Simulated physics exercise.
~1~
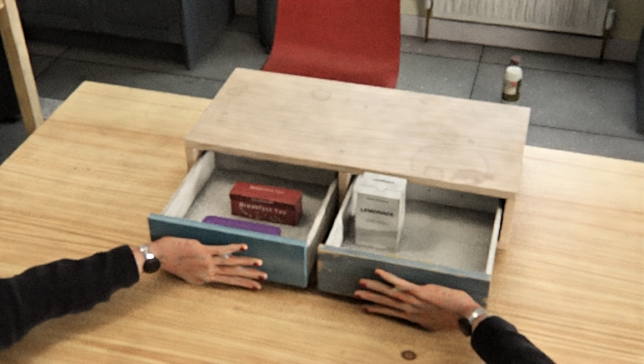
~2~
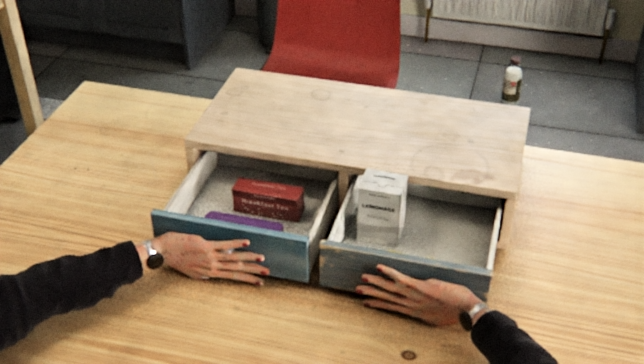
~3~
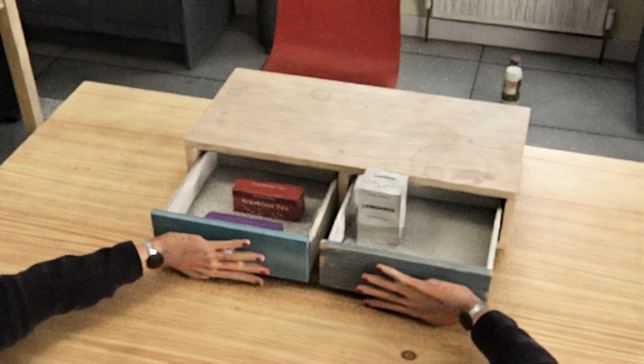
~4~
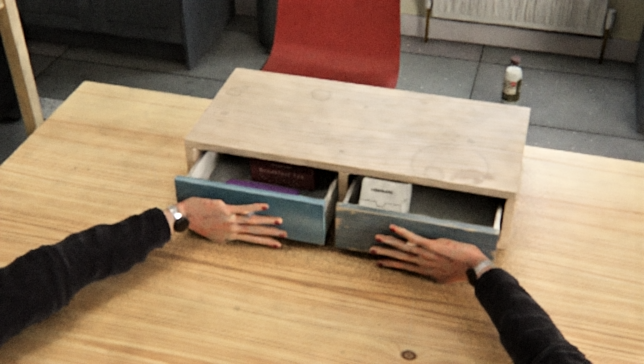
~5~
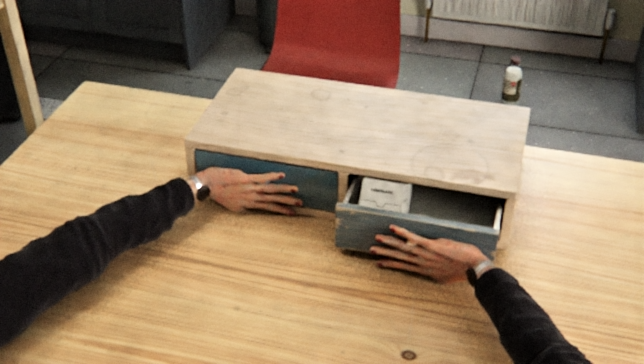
Two hands in dark sleeves rest against the blue-grey fronts of two open drawers in a low wooden cabinet, seen from above across a pale wooden table. A red chair stands behind it on a grey floor. The left drawer holds an upright red packet and a purple case, while the right one holds an upright white carton. After a brief stillness, the hands push both drawers partway in, and the white carton ends up leaning. The left drawer then slides fully shut, hiding its contents, but the right drawer stays ajar with the tilted carton still showing.
